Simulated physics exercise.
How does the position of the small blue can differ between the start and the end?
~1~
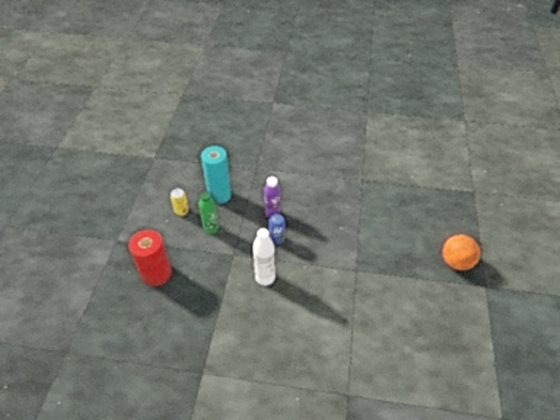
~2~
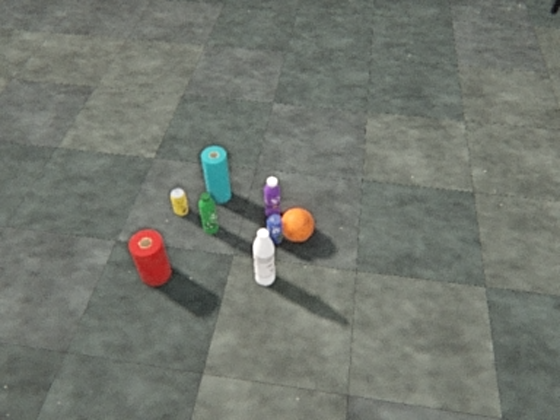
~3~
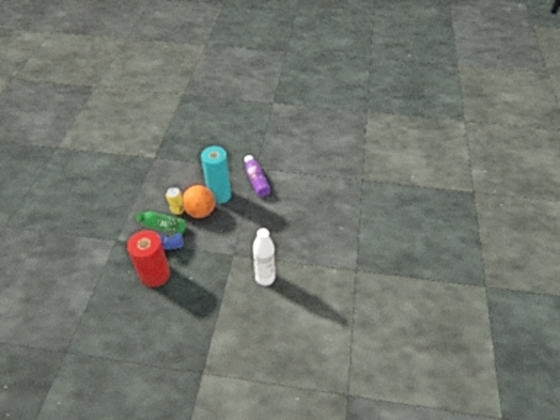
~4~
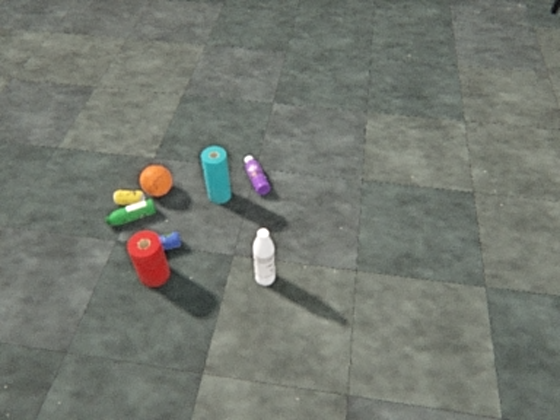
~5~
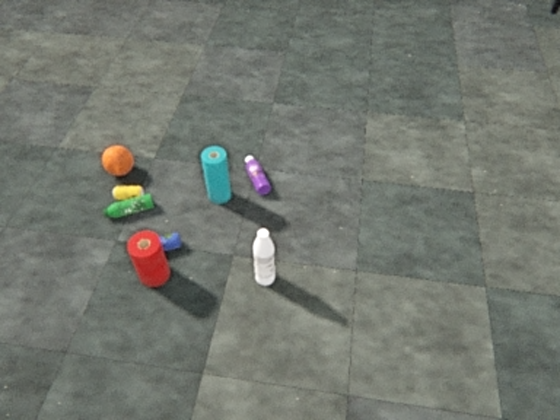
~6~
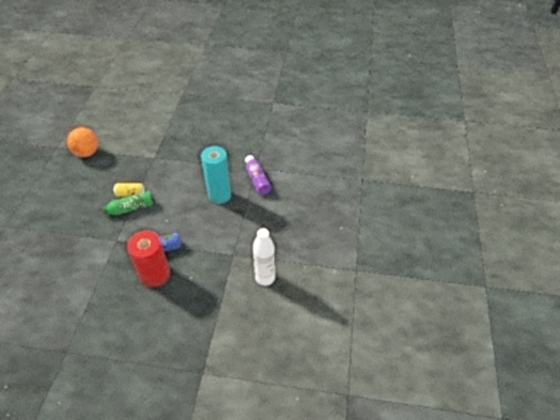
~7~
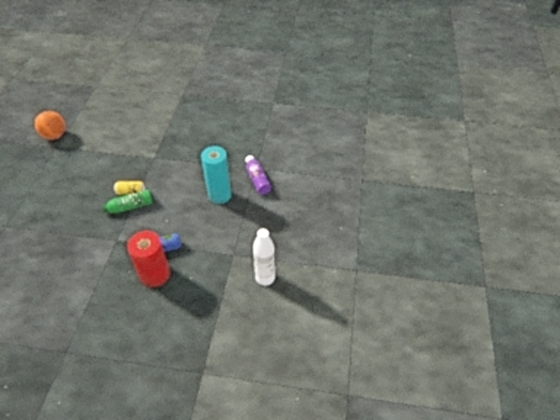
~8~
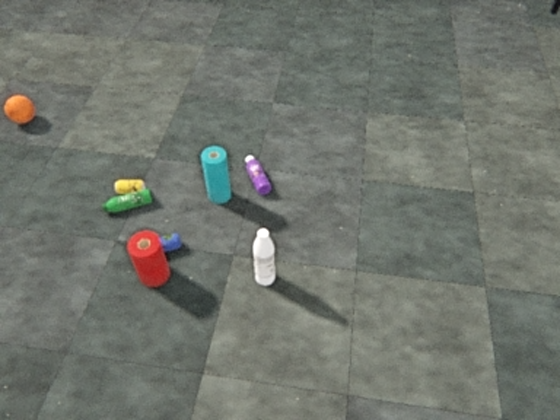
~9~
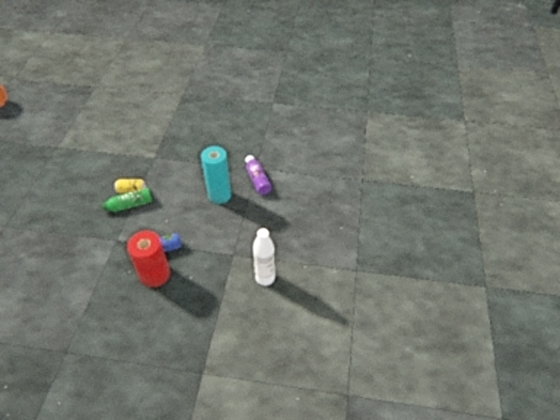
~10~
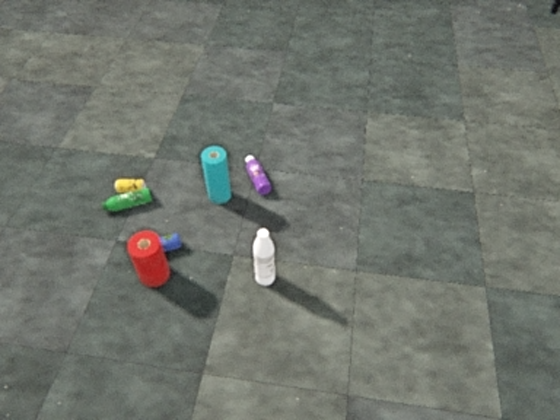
At the start the blue can stands upright near the purple and white bottles. By the end it lies on its side, farther left beside the red roll.
